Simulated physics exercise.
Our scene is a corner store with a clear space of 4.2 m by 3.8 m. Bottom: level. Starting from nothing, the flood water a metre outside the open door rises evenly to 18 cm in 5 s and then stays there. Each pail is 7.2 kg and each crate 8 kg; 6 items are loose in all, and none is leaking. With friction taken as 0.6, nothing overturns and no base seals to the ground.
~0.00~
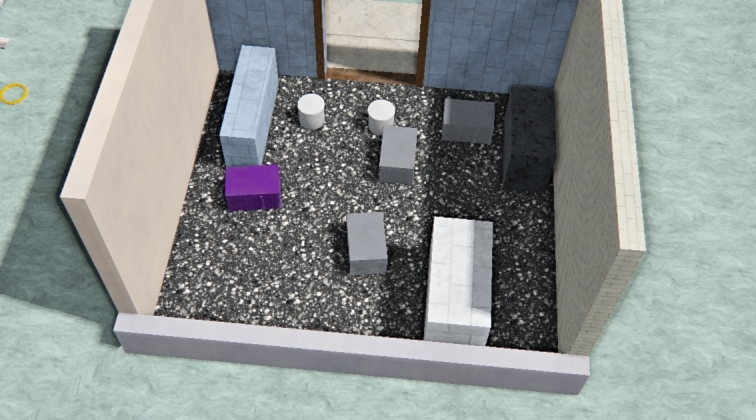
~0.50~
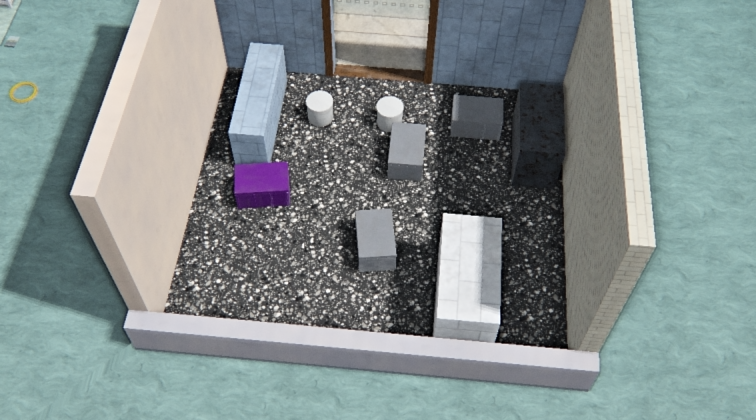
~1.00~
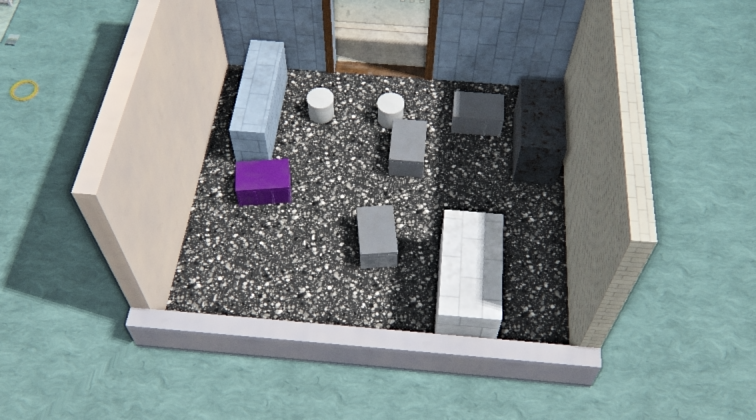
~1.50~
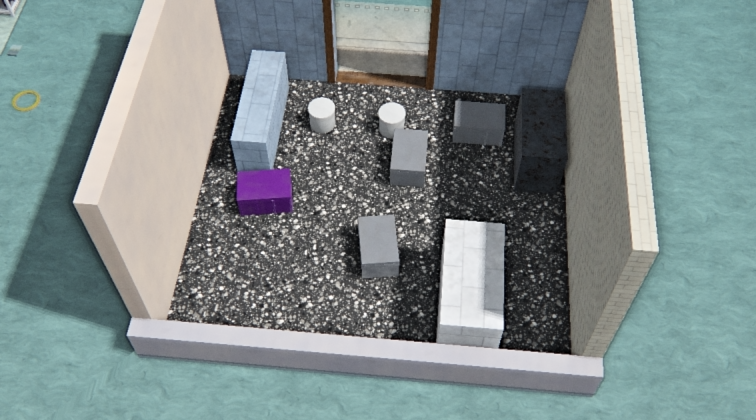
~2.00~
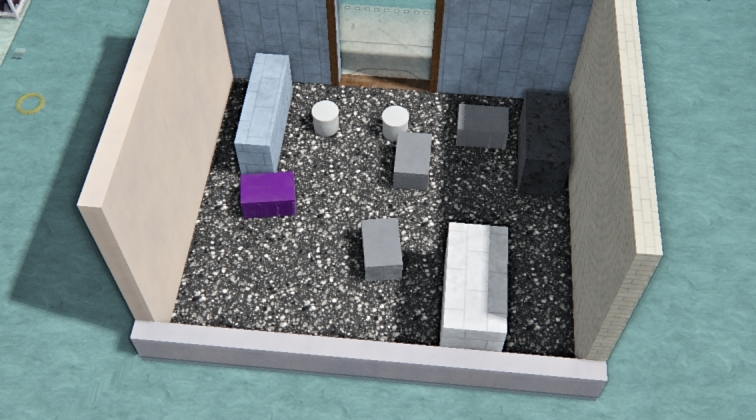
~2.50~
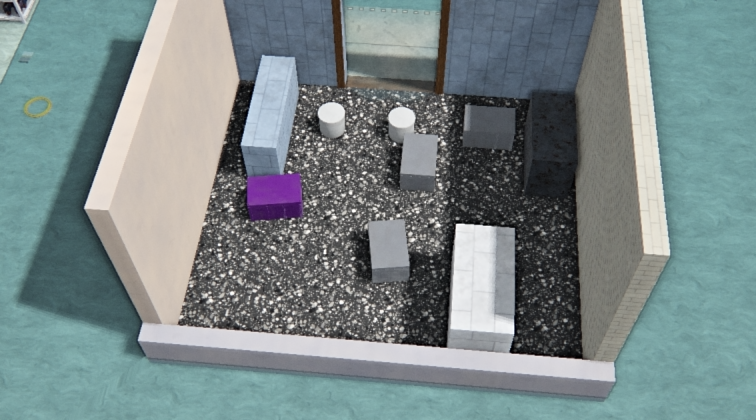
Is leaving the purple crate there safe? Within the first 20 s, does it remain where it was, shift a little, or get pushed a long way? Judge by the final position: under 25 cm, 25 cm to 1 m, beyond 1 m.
It shifts a little.
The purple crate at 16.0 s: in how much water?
I'd put it at about 8 cm.
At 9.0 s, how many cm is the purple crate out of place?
About 80 cm out of place.
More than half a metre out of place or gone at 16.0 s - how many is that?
3.
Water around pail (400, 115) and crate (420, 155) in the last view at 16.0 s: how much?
About 13 and 12 cm.
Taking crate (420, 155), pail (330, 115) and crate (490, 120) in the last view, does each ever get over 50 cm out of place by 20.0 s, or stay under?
Result, in order: Bigger / not bigger / not bigger.
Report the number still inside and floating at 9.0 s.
Count: 3.
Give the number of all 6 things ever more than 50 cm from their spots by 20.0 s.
The count comes to 4.
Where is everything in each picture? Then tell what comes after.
The first frame shows the purple crate at (252, 180) rests on the ground; water covers 0.0 m2; 0 of 6 have shifted.
The second frame shows the purple crate at (261, 177), on the bottom; 0.0 m2 under water; 0 of 6 have shifted.
The third frame shows the purple crate at (262, 174) rests on the ground; water covers 0.0 m2; 0 of 6 have shifted.
The fourth frame shows the purple crate at (264, 184), on the bottom; 0.0 m2 under water; 0 of 6 have shifted.
The fifth frame shows the purple crate at (267, 187) rests on the ground; 0.0 m2 under water; 0 of 6 have shifted.
The sixth frame shows the purple crate at (274, 189), on the bottom; 0.1 m2 under water; 0 of 6 have shifted.
After 4.0 s the purple crate is near (274, 189), 0.0 m from its start, aground; 0 afloat.
After 9.0 s the purple crate is near (220, 229), 0.8 m from its start, afloat; 3 afloat.
After 16.0 s the purple crate is near (275, 214), 0.4 m from its start, afloat; 5 afloat.
After 20.0 s the purple crate is near (294, 210), 0.4 m from its start, afloat; 6 afloat.
